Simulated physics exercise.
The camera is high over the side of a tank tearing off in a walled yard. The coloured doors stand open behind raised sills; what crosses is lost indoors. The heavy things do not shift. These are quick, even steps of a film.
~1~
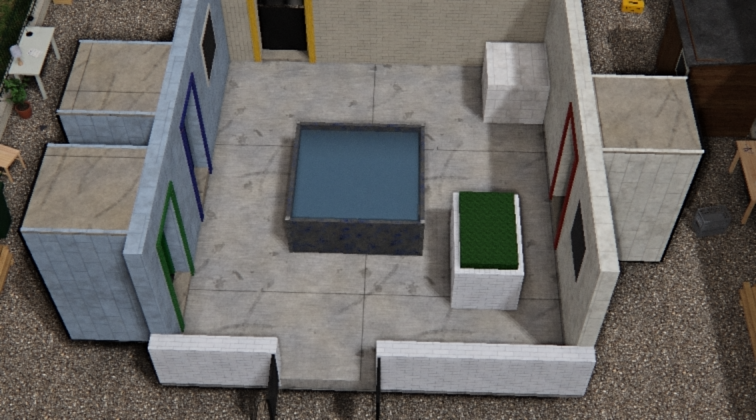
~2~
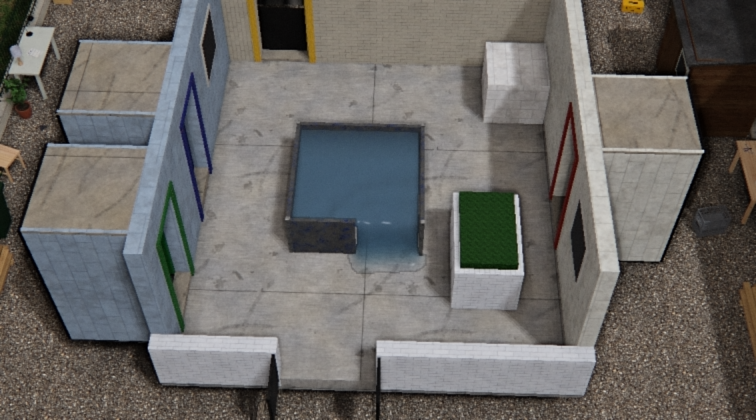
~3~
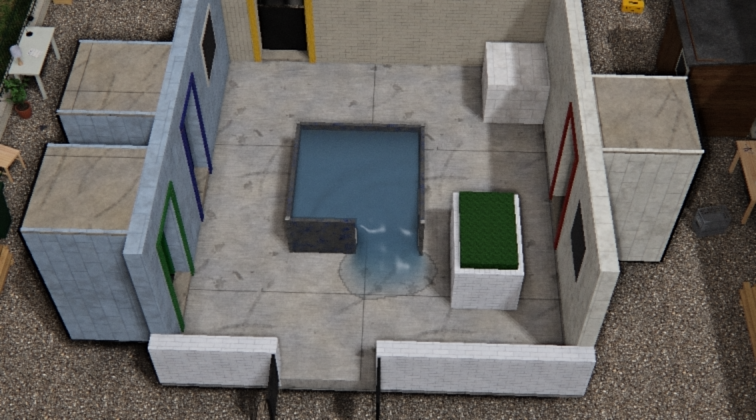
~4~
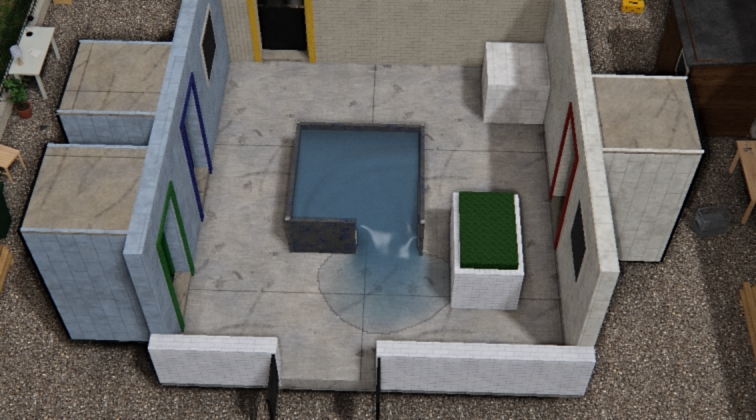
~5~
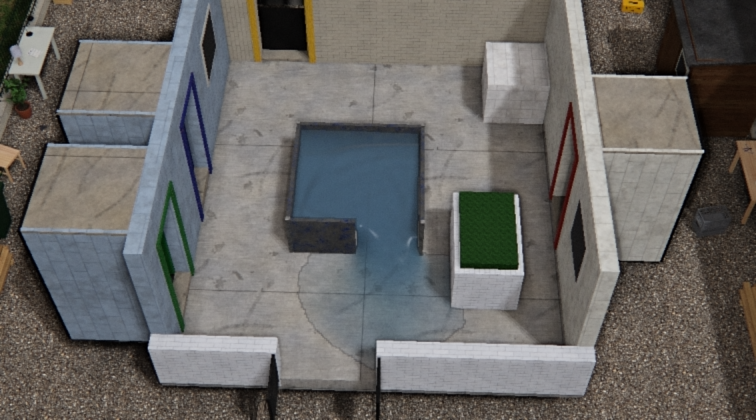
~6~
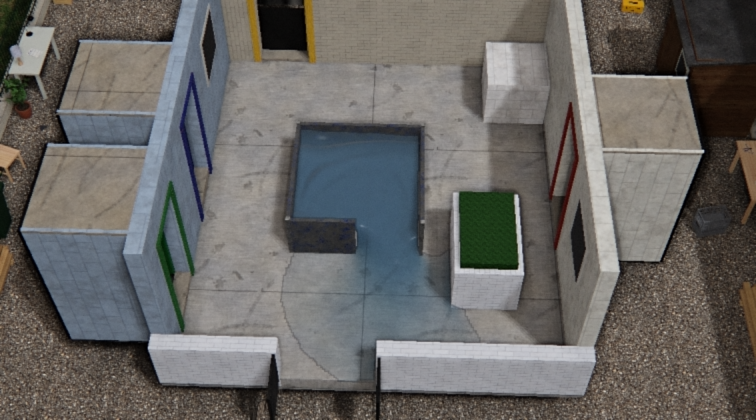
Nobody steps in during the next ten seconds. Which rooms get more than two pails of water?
In the end: The red door admits no more than that; the yellow door admits no more than that; the green door admits no more than that; the blue door admits no more than that.
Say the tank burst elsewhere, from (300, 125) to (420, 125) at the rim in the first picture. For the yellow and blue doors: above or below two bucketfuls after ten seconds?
One by one: Yellow door floods; blue door lets less in.
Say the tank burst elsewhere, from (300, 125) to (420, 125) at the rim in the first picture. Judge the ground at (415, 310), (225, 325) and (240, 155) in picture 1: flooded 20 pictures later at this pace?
As listed: Dry, clear, under water.
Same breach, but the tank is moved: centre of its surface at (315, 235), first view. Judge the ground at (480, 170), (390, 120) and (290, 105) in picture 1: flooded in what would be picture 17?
One after the other: No water, free of water, dry.
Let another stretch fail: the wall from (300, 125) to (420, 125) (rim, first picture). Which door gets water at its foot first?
First comes the door marked yellow.
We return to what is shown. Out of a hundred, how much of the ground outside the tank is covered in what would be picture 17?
Roughly 25 per cent.
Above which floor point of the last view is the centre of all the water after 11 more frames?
Roughly at (382, 247).
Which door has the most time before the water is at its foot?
The yellow one.
A moment on, water covers 20 % of the floor; the red door not reached, the yellow door not reached, the green door not reached, the blue door not reached.
Next, water covers 25 % of the floor; the red door not reached, the yellow door not reached, the green door not reached, the blue door not reached.
Then, water covers 40 % of the floor; the red door wet at the sill, nothing in, the yellow door not reached, the green door wet at the sill, nothing in, the blue door not reached.
Later, water covers 70 % of the floor; the red door wet at the sill, nothing in, the yellow door not reached, the green door wet at the sill, nothing in, the blue door wet at the sill, nothing in.
In the end, water covers 95 % of the floor; the red door wet at the sill, nothing in, the yellow door wet at the sill, nothing in, the green door wet at the sill, nothing in, the blue door wet at the sill, nothing in.
